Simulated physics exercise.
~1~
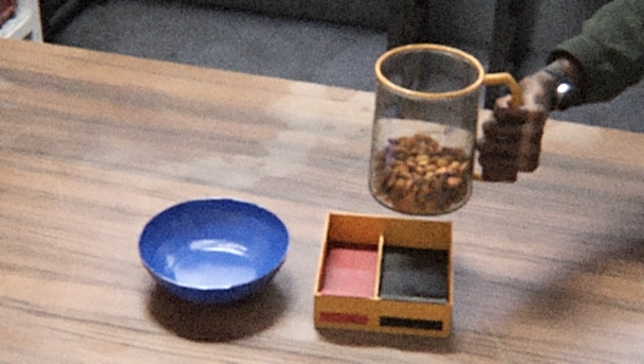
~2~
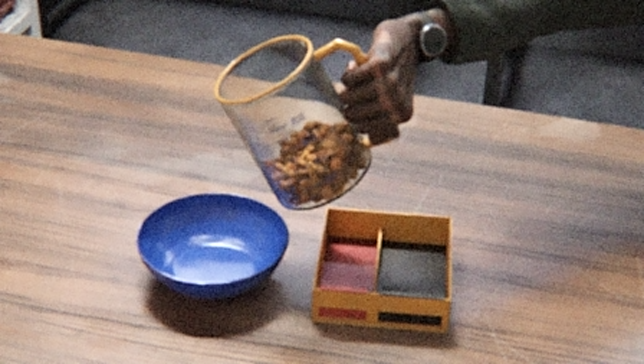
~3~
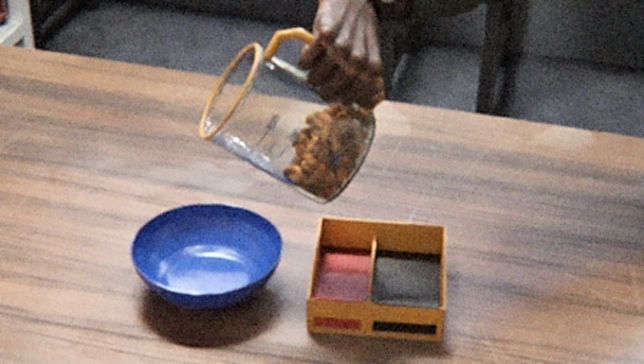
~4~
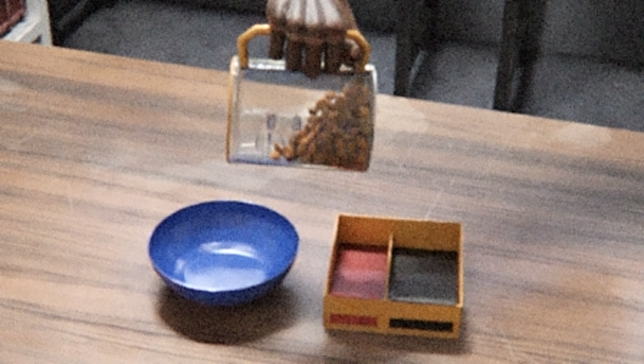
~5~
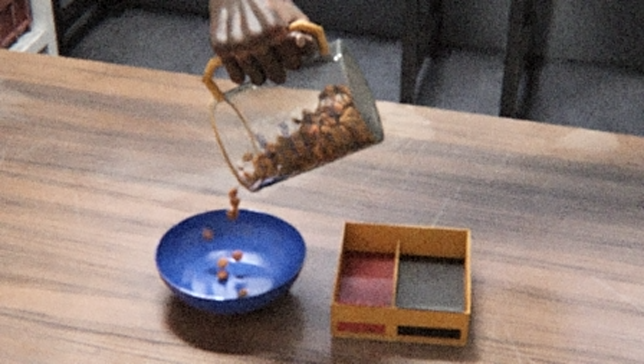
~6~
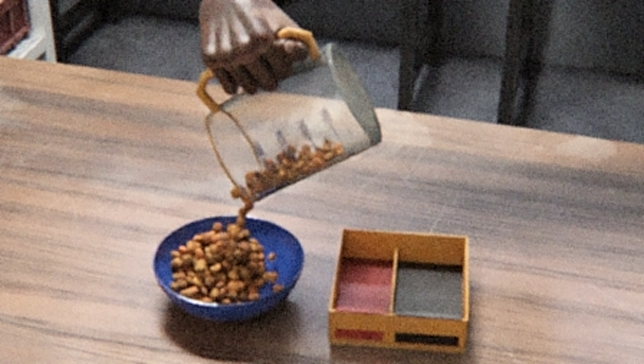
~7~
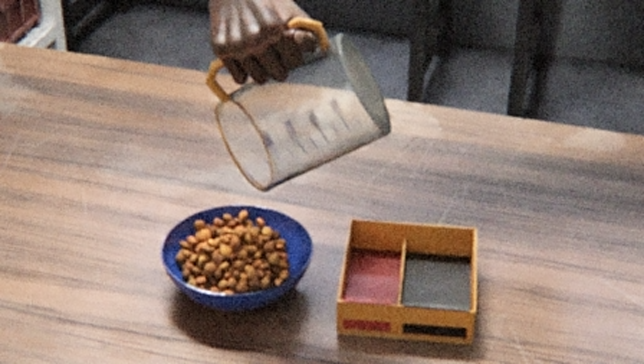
A hand tips a clear jug of brown kibble, emptying it into a blue bowl.
